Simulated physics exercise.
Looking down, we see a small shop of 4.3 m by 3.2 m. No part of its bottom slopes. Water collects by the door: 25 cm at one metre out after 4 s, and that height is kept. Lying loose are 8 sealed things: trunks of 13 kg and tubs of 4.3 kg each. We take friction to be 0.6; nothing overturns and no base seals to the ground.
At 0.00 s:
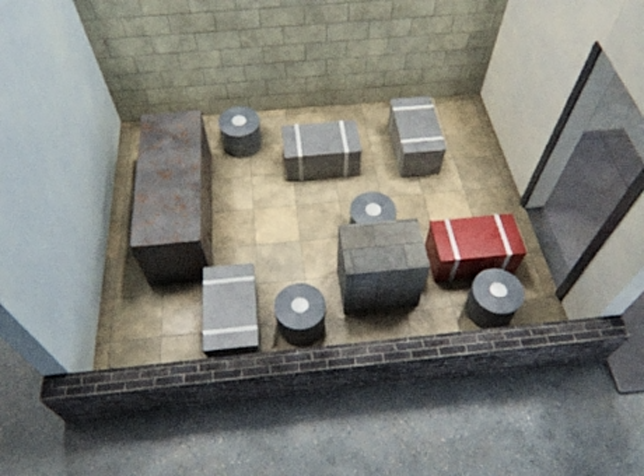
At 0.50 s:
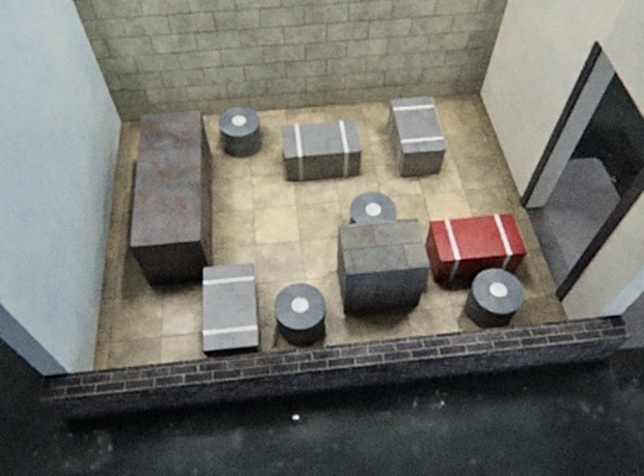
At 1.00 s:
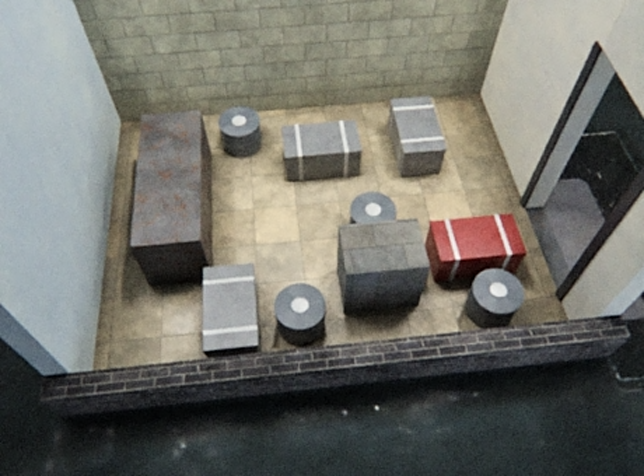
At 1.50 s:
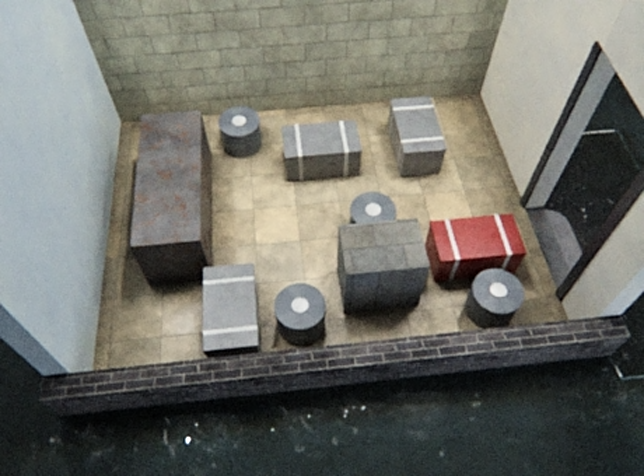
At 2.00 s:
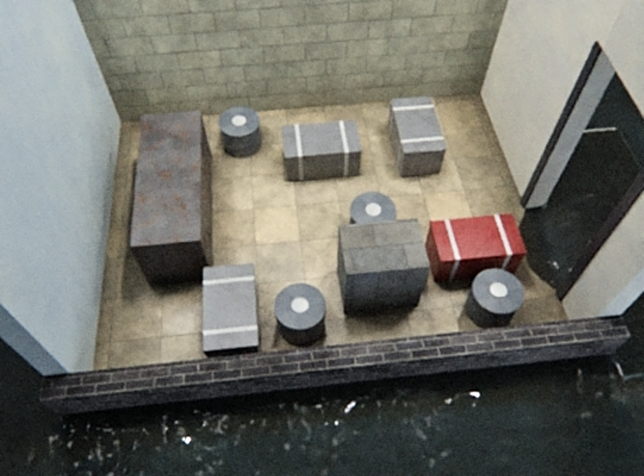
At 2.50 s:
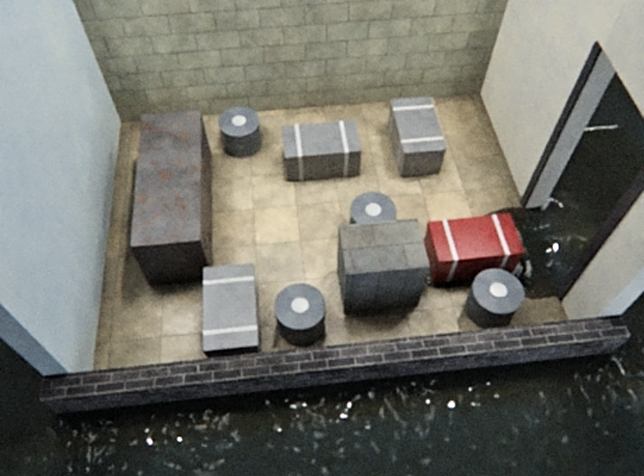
The video shows a walled room holding gray trunks, round tubs, a tall brown block and a red trunk as dark water spreads outside, then enters through the right doorway and reaches the red trunk, which barely shifts left.
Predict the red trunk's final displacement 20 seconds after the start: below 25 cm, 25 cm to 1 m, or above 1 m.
It will be swept well away.
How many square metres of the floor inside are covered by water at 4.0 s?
Near 4.0 m2 in all.
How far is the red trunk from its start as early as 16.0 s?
I'd put it at around 200 cm.
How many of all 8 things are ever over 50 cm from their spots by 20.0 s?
I make it 8.
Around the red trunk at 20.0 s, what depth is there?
21 cm or so.
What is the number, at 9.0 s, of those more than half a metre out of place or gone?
At that time I count 6.
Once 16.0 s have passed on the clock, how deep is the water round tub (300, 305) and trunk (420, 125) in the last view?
First about 18 cm, second about 13 cm.
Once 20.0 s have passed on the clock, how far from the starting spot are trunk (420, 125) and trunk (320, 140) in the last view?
The first is 60 cm from its start, the second 150 cm.
After 4.0 s the red trunk is near (458, 236), 0.2 m from its start, aground; 1 afloat.
After 9.0 s the red trunk is near (283, 125), 2.3 m from its start, afloat; 8 afloat.
After 16.0 s the red trunk is near (252, 196), 2.1 m from its start, afloat; 8 afloat.
After 20.0 s the red trunk is near (255, 209), 2.1 m from its start, afloat; 8 afloat.
